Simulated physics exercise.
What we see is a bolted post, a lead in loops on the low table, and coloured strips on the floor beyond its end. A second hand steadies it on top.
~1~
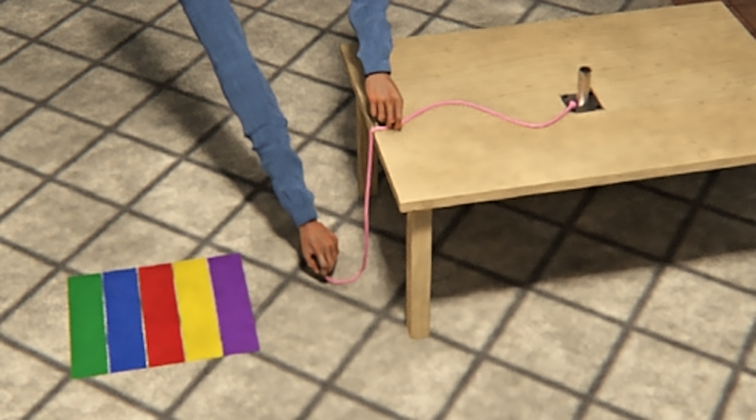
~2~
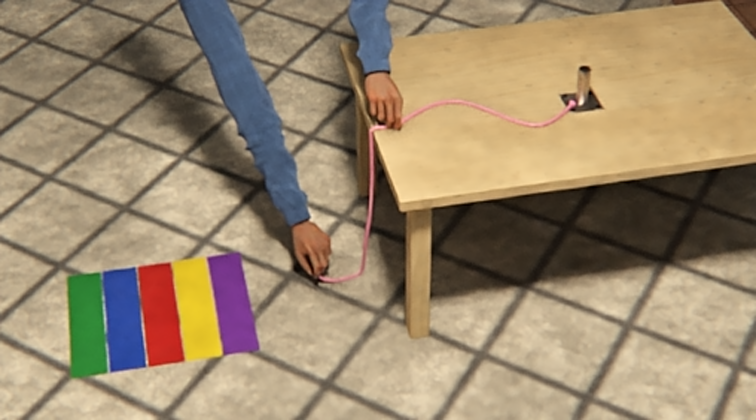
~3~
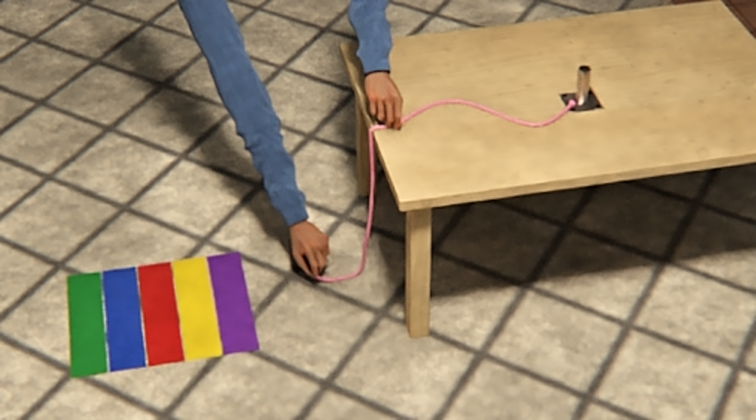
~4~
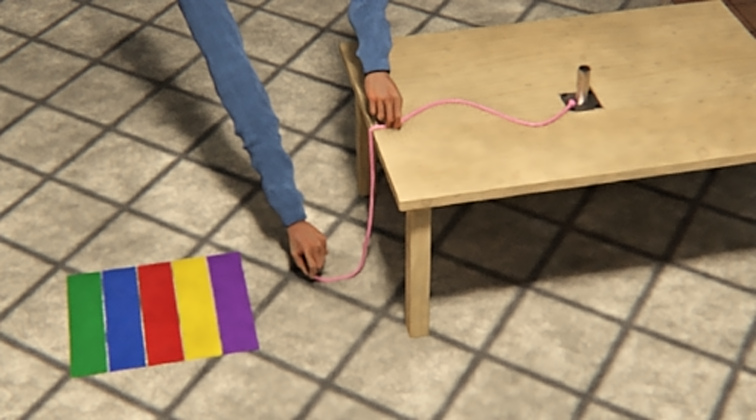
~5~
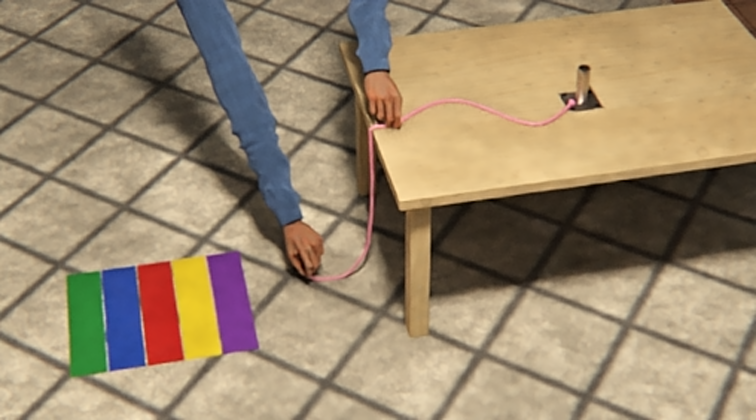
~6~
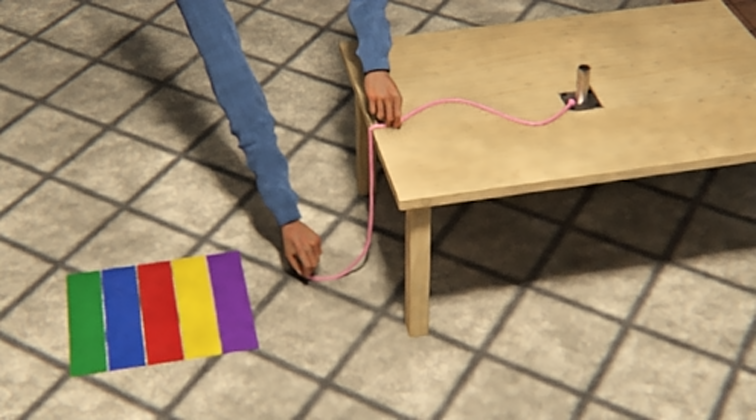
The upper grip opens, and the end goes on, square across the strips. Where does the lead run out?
The end stops over the red strip.
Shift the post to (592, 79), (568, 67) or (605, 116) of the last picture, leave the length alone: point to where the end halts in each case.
In that order: (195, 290), (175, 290) and (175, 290).
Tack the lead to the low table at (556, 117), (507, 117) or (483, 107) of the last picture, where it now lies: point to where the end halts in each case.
Near (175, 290), (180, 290) and (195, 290).
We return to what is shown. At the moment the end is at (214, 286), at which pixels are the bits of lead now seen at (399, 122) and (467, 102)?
They go to (368, 140) and to (439, 117).
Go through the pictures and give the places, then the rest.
End (321, 273); purple (239, 335); yellow (202, 340); red (164, 346); blue (127, 352); green (89, 357), in the first picture.
End (314, 273); lead through (554, 120) (489, 111) (423, 110) (372, 144) (371, 203) (363, 262), in the second picture.
End (312, 273), in the third picture.
End (310, 273); lead through (554, 120) (488, 110) (423, 109) (371, 144) (372, 202) (362, 263), in the fourth picture.
End (306, 273), in the fifth picture.
End (304, 273); lead through (553, 119) (488, 109) (423, 108) (371, 143) (372, 202) (356, 262), in the sixth picture.
Soon after, end near (214, 286); over purple.
After that, end near (180, 291); over yellow.
At the stop, end near (159, 294); over red. It gets as far as the red strip.
